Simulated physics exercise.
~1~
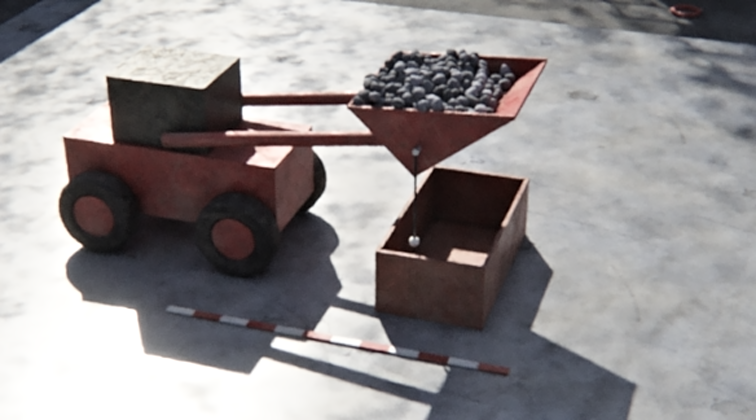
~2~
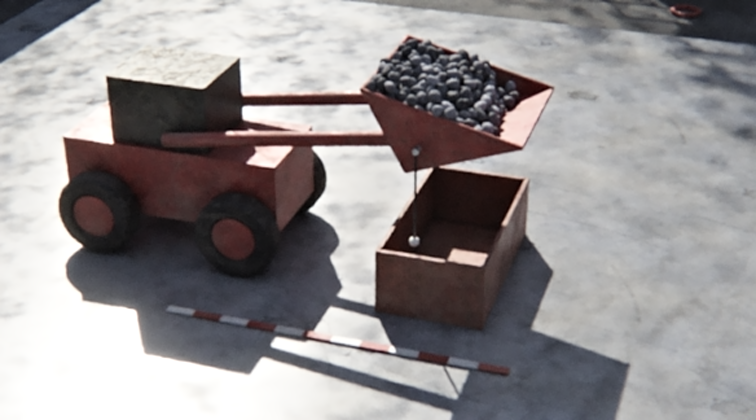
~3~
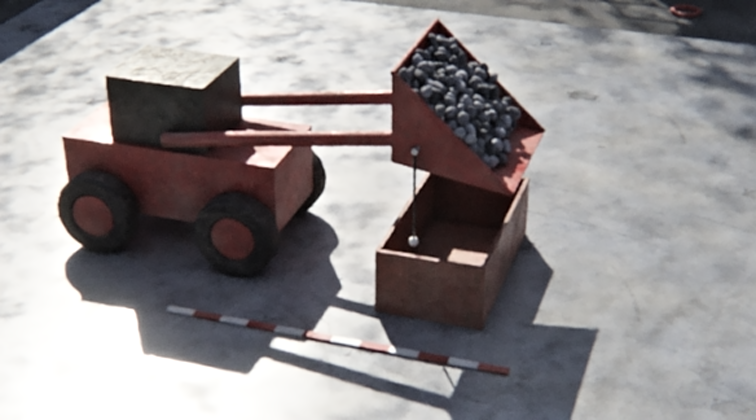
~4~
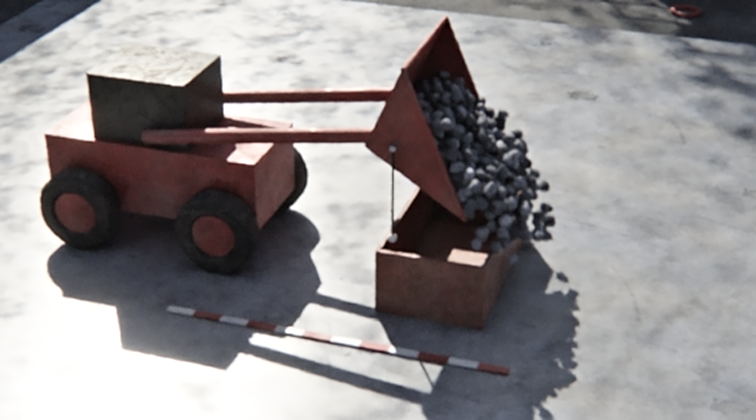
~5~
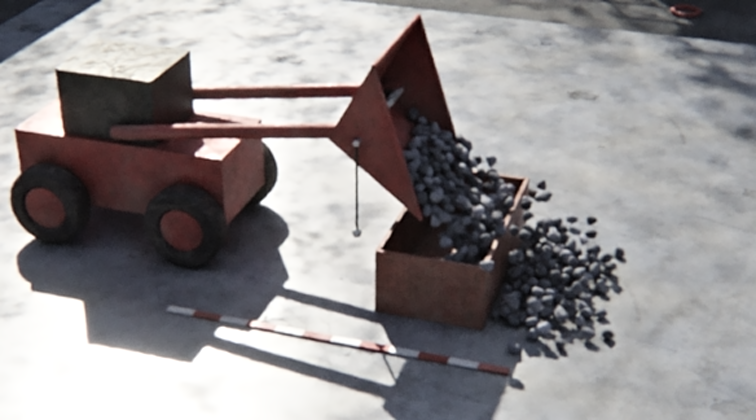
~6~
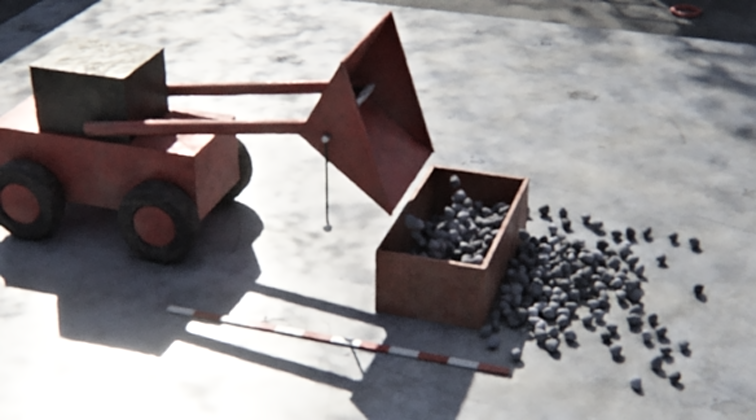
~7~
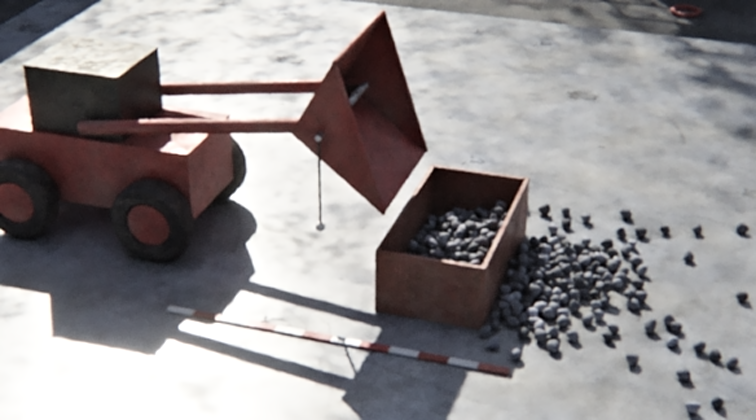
On sunlit concrete, a small red loader tips its raised bucket of grey cobbles over a rusty open bin while backing away to the left, and the stones pour out until the bucket is empty, most settling in the bin and the rest scattered on the ground to its right.
